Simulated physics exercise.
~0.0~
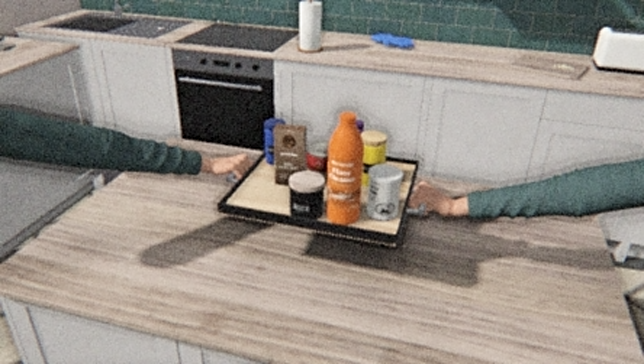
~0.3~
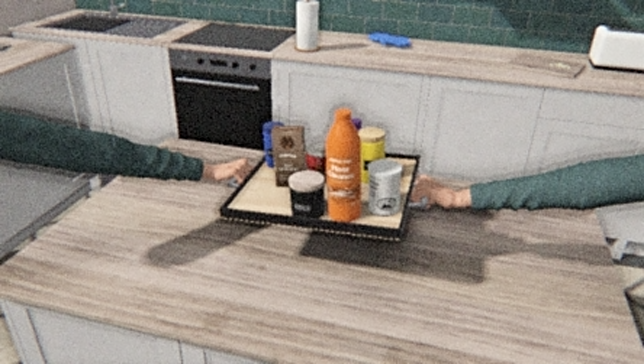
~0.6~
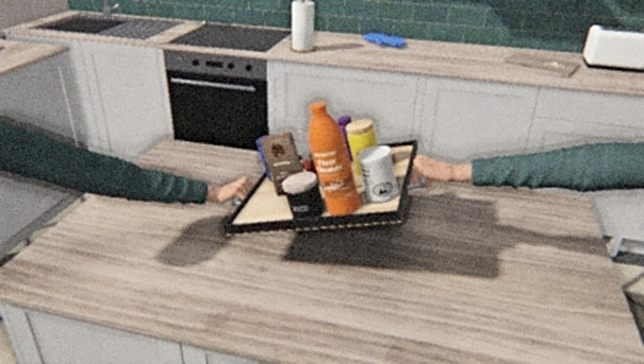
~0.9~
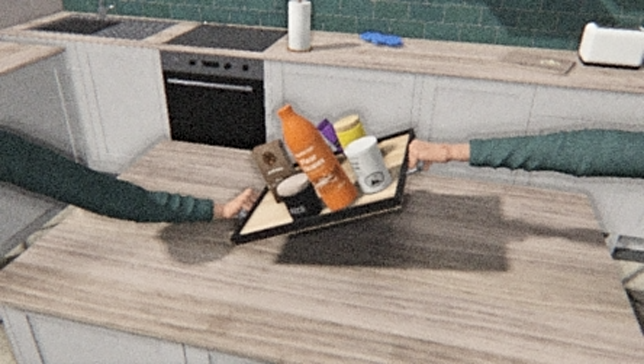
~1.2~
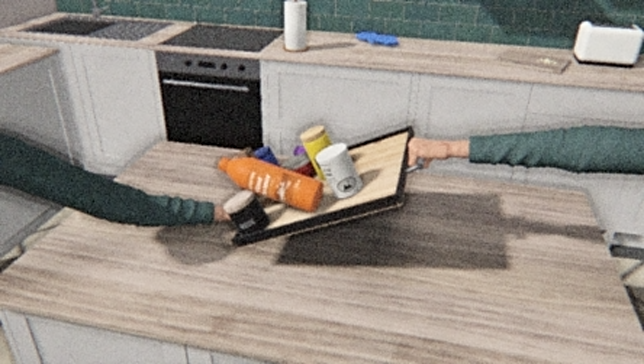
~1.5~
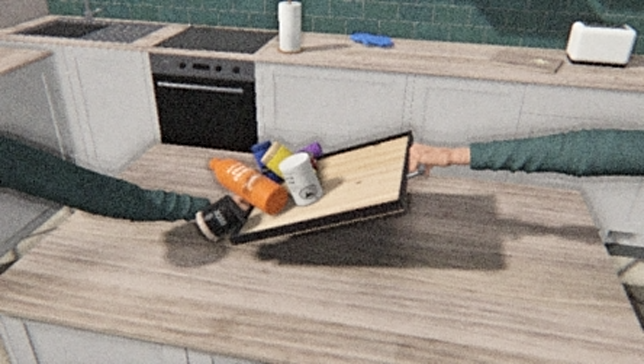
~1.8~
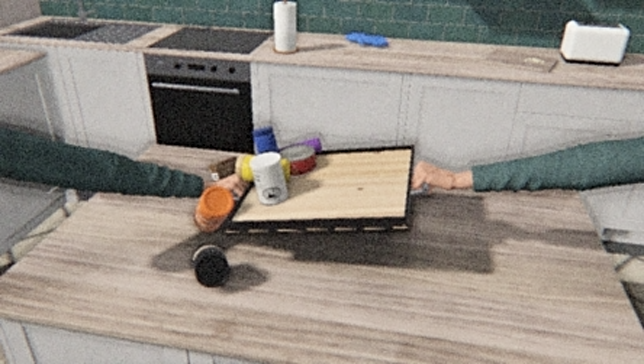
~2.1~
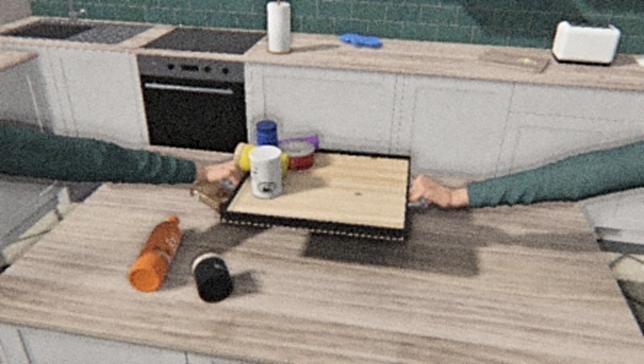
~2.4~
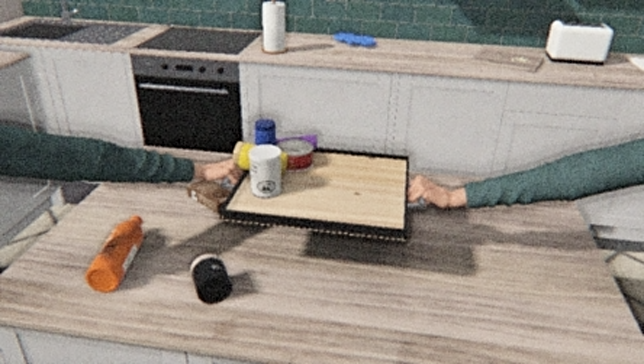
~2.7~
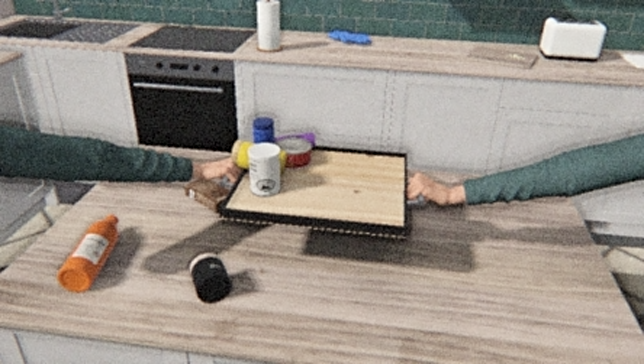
In a kitchen, two hands tilting a loaded tray left, spilling an orange bottle, black jar and brown packet, then levelling it.
